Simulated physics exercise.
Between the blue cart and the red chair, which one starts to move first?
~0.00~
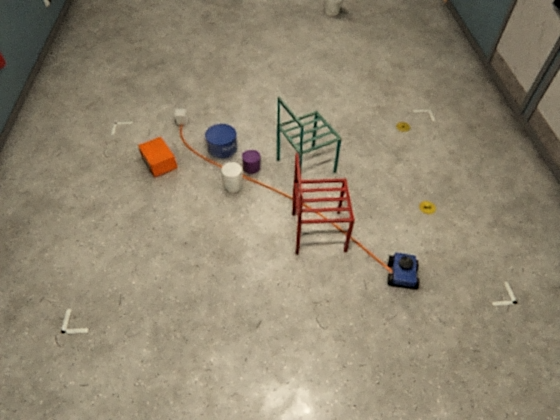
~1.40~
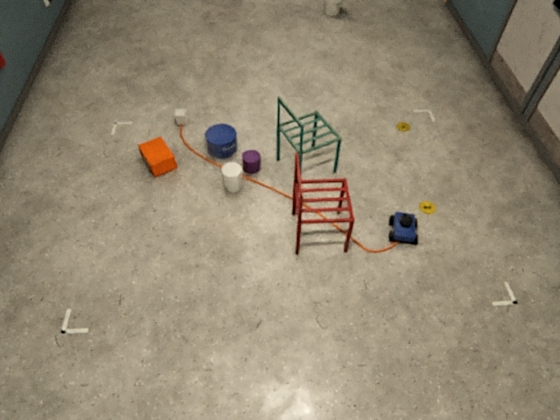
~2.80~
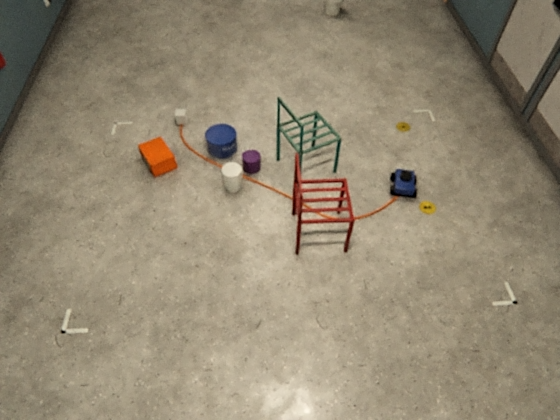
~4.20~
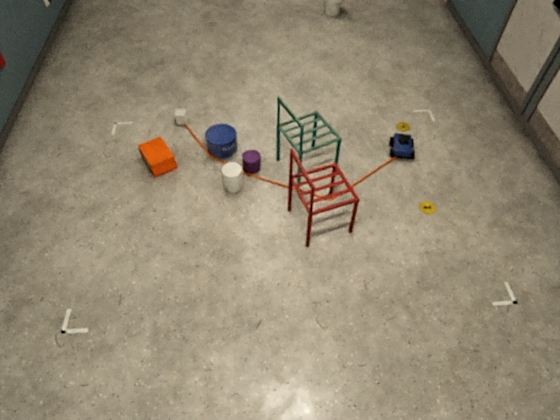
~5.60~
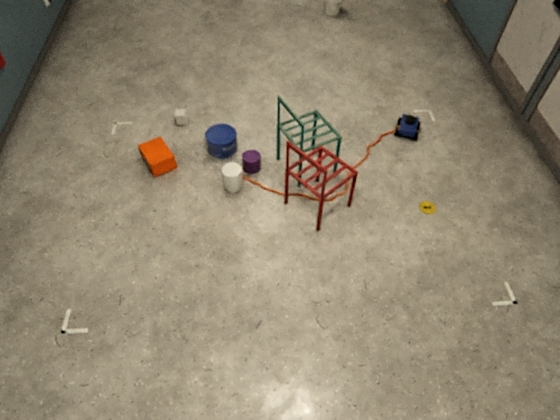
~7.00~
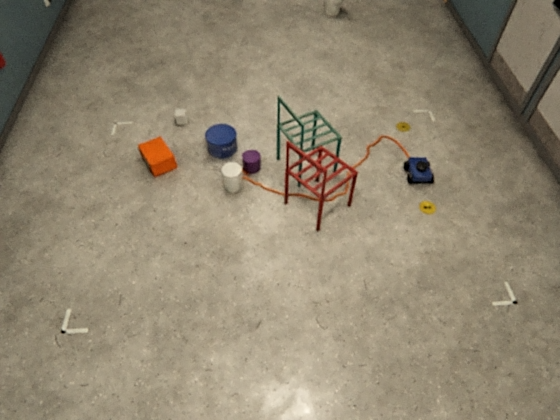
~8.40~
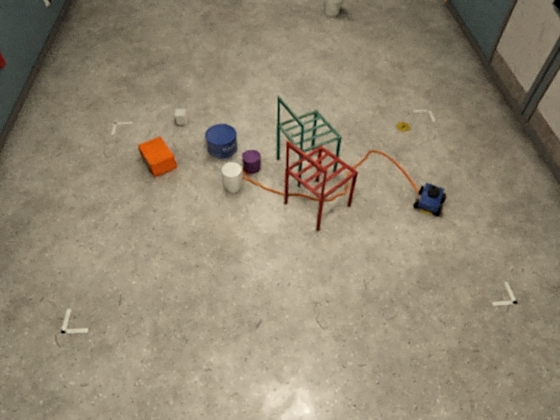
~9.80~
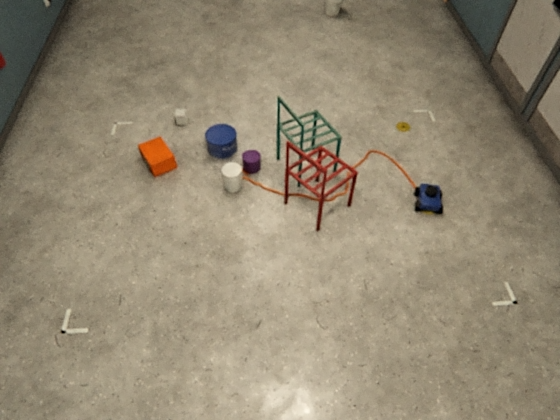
The blue cart starts to move first, heading away up the floor, and the red chair only shifts later.
On a gray floor, a corded cart tugs a red chair, comes unplugged, then doubles back.
